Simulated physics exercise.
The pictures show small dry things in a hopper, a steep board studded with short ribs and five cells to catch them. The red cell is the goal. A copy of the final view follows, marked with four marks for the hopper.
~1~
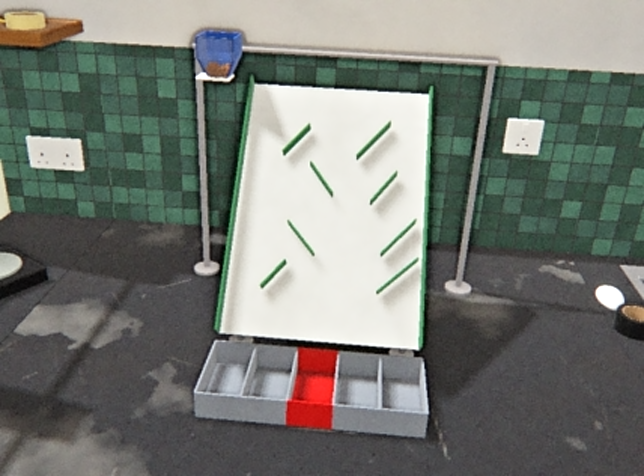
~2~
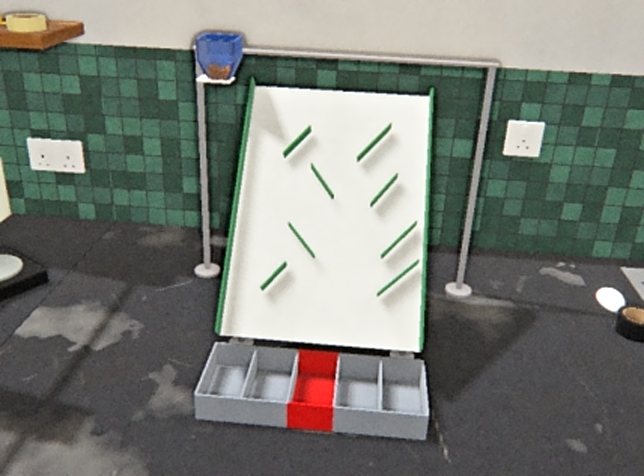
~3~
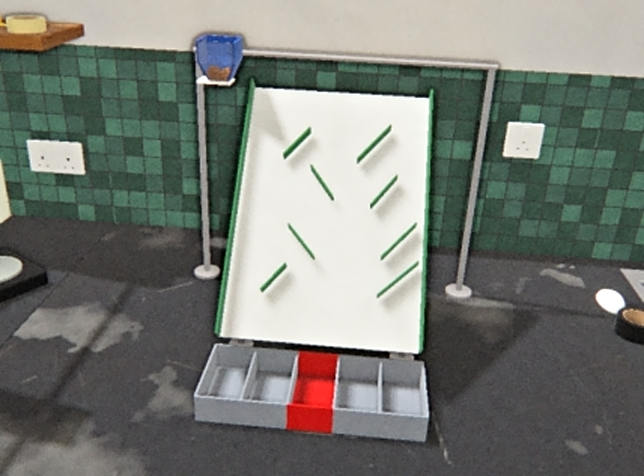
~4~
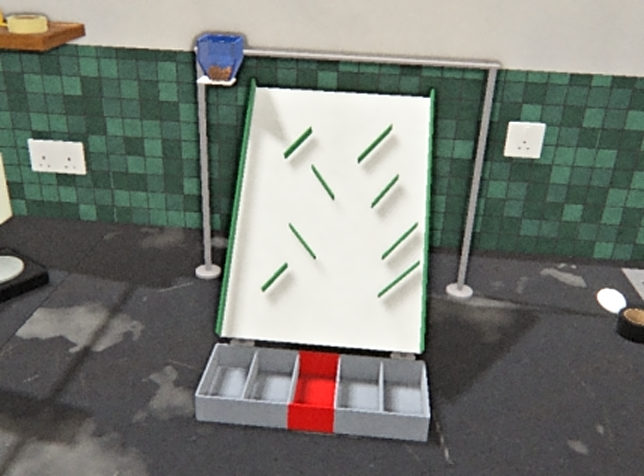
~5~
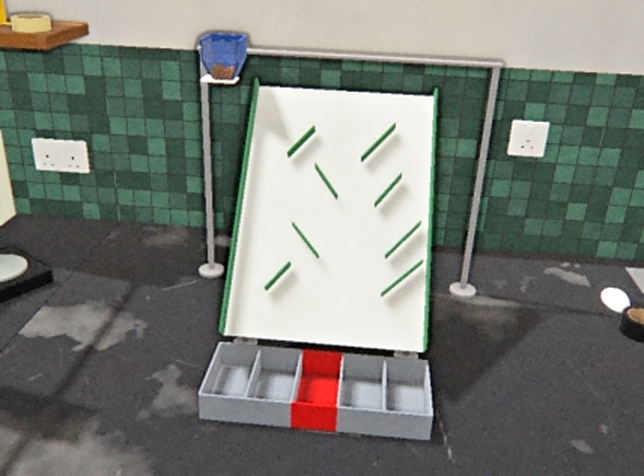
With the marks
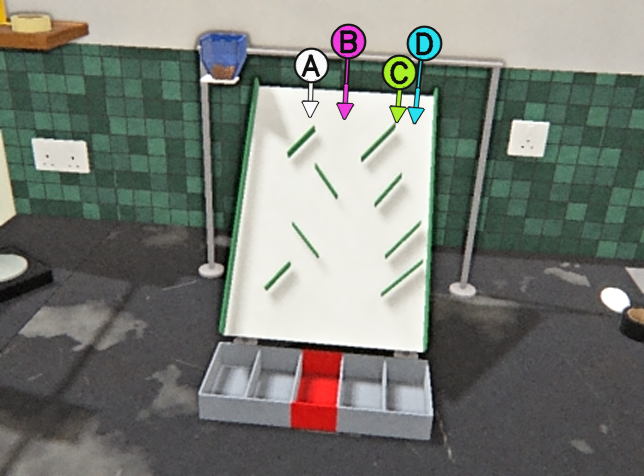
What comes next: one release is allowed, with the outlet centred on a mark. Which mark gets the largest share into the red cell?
D beats the others.
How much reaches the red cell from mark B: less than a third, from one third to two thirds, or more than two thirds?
Mark B gives less than a third.
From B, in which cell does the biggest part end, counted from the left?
The fourth.
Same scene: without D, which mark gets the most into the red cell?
C it is.
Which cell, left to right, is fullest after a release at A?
It is the first one.
On the marked copy, mark A meets the board at (310, 111); mark B meets the board at (344, 113); mark C meets the board at (397, 116); mark D meets the board at (415, 117).
With A, about a tenth in the red cell, almost all in other cells, just a few outside the box.
With B, about a tenth in the red cell, the larger part in other cells, about a tenth outside the box.
With C, roughly half in the red cell, roughly a third in other cells, just a few held on the board, about a tenth outside the box.
With D, roughly two thirds in the red cell, about a tenth in other cells, about a tenth held on the board, about a tenth outside the box.
